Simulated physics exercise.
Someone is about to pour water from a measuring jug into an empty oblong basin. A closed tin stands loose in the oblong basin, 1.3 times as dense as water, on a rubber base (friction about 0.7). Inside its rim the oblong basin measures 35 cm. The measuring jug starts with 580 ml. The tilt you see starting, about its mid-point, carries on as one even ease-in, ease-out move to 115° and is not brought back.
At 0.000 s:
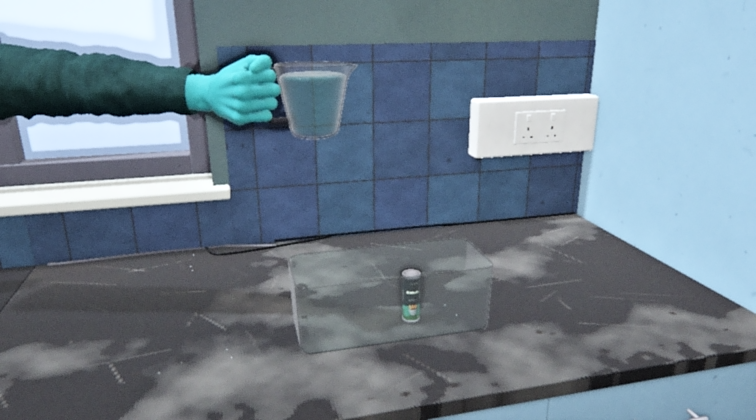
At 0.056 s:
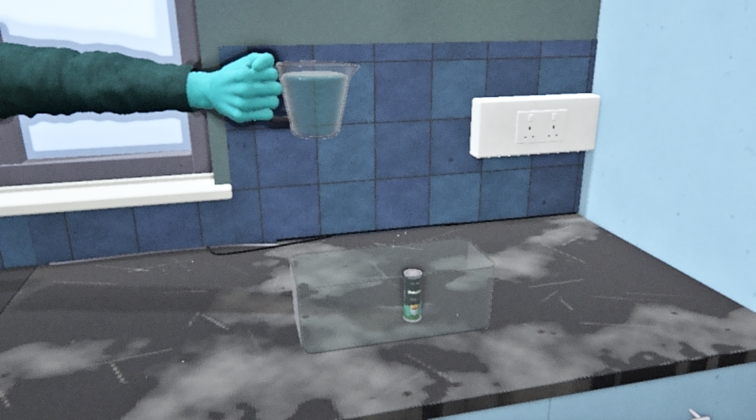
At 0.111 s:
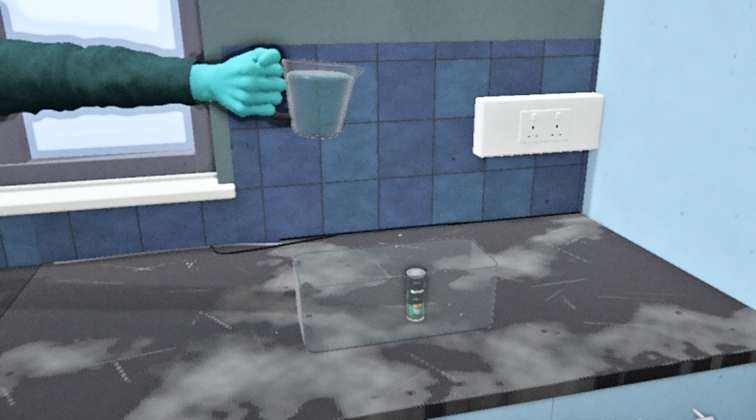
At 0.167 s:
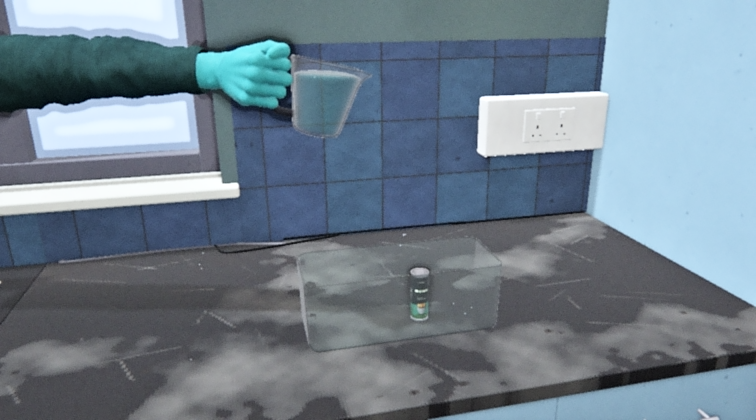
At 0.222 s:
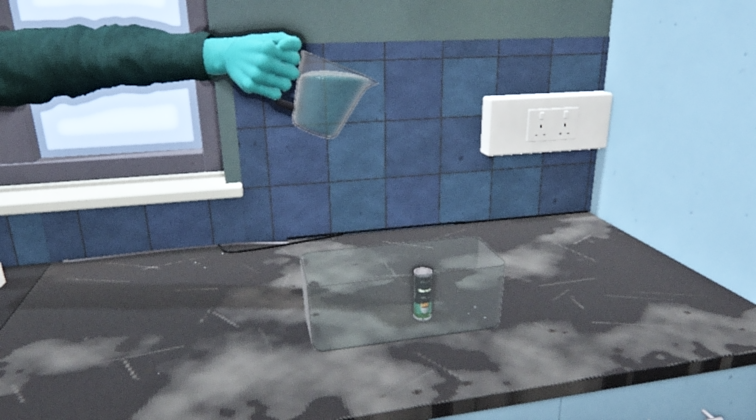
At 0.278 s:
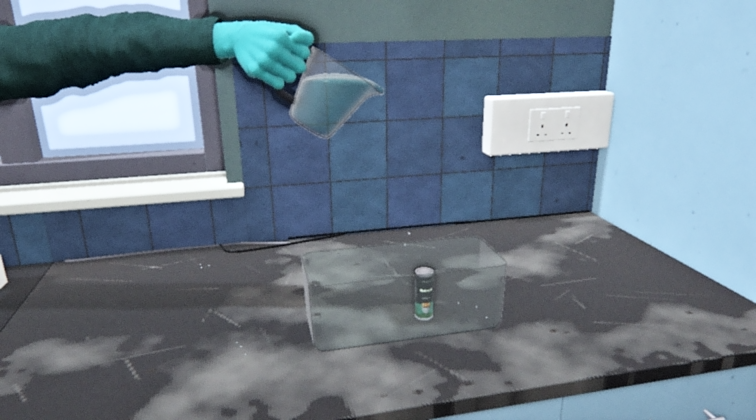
Above a dark worktop, a gloved hand steadily tilts a water-filled jug to the right.
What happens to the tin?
It goes over.
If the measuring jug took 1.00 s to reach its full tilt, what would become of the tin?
Then it goes over.
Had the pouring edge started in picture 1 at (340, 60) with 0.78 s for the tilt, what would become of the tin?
Then it topples.
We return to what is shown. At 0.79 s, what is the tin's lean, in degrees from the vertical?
Near 0° from upright.
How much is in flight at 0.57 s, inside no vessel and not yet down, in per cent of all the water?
About 50 per cent.
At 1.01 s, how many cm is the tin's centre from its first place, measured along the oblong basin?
About 7 cm.
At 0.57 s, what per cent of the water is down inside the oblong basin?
Near 12 in a hundred.
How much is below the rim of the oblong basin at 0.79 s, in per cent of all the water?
About 76 per cent.
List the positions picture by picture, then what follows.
In the first frame, it leans 0°; its right rim is at (357, 64); the water meets the walls at (279, 76) and (346, 74); the oblong basin's rim runs from (292, 272) to (480, 252); the tin's top is at (411, 276).
In the second frame, it leans 2°; its right rim is at (360, 65); the water meets the walls at (281, 75) and (347, 75).
In the third frame, it leans 6°; its right rim is at (365, 68); the water meets the walls at (286, 74) and (352, 76).
In the fourth frame, it leans 13°; its right rim is at (372, 74); the water meets the walls at (294, 73) and (360, 76).
In the fifth frame, it leans 23°; its right rim is at (378, 82); the water meets the walls at (300, 77) and (370, 78).
In the sixth frame, it leans 34°; its right rim is at (381, 93); the water meets the walls at (300, 85) and (375, 87); 2 per cent is over the edge.
After 0.57 s the tilt is 99° and 37 per cent is still to pour; the tin stands where it began.
After 0.79 s the tilt is 115° and 2 per cent is still to pour; the tin stands 1 cm from where it began.
After 1.01 s the tilt is 115° and 0 per cent is still to pour; the tin lies on its side.
After 1.26 s the tilt is 115° and 0 per cent is still to pour; the tin lies on its side.
In the end the tin lies on its side.
